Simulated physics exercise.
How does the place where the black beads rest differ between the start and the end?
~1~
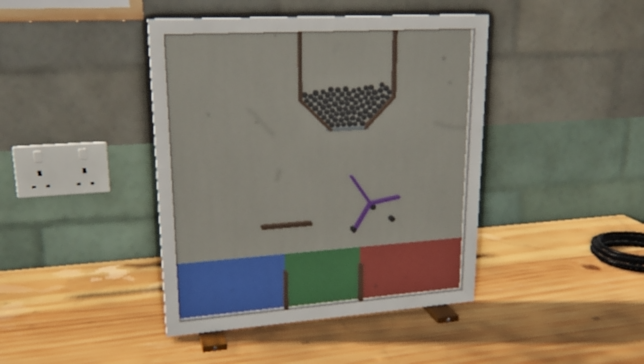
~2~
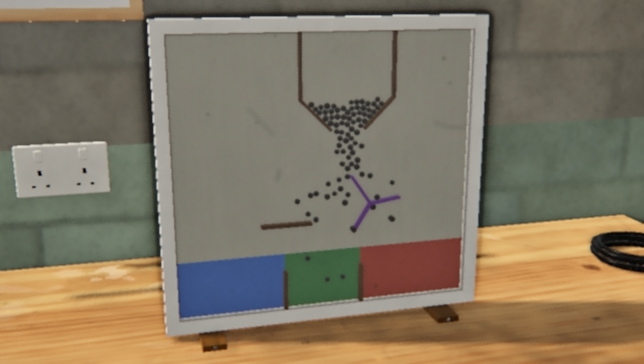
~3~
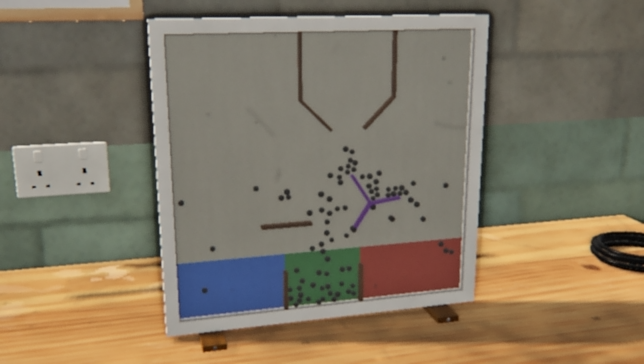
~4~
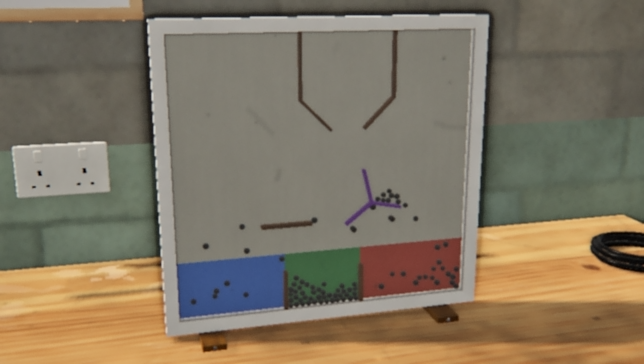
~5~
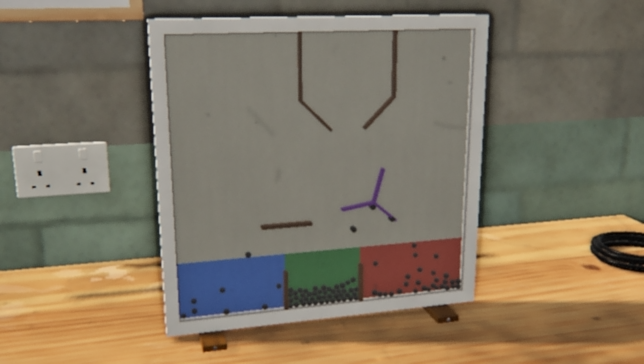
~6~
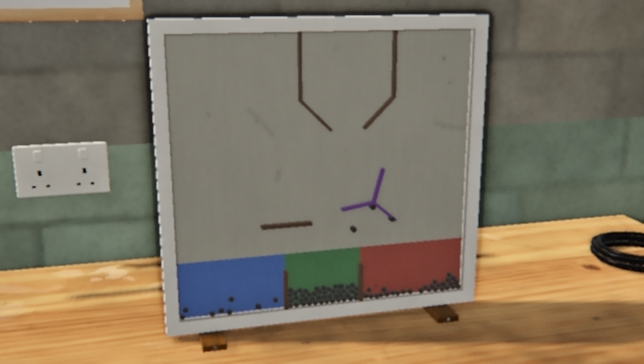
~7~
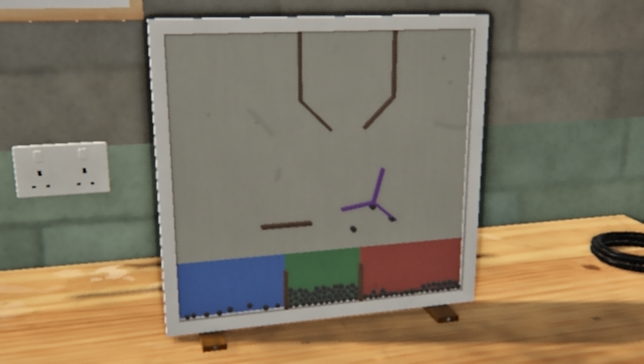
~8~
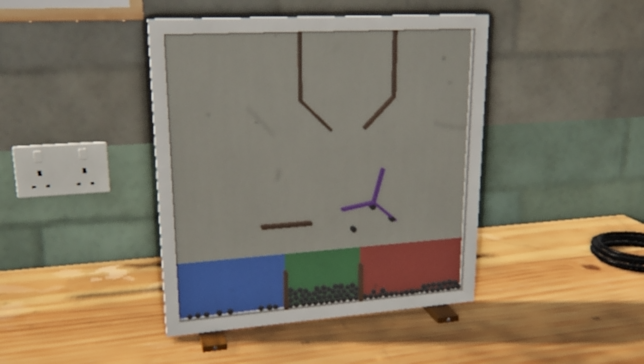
At the start the beads are packed together in the hopper near the top of the case. By the end they lie along the bottom, spread across the blue, green and red bins, with the most in green.
Black beads pouring from a hopper, scattering off a turning purple rocker and settling mostly in the green bin, fewest in blue.
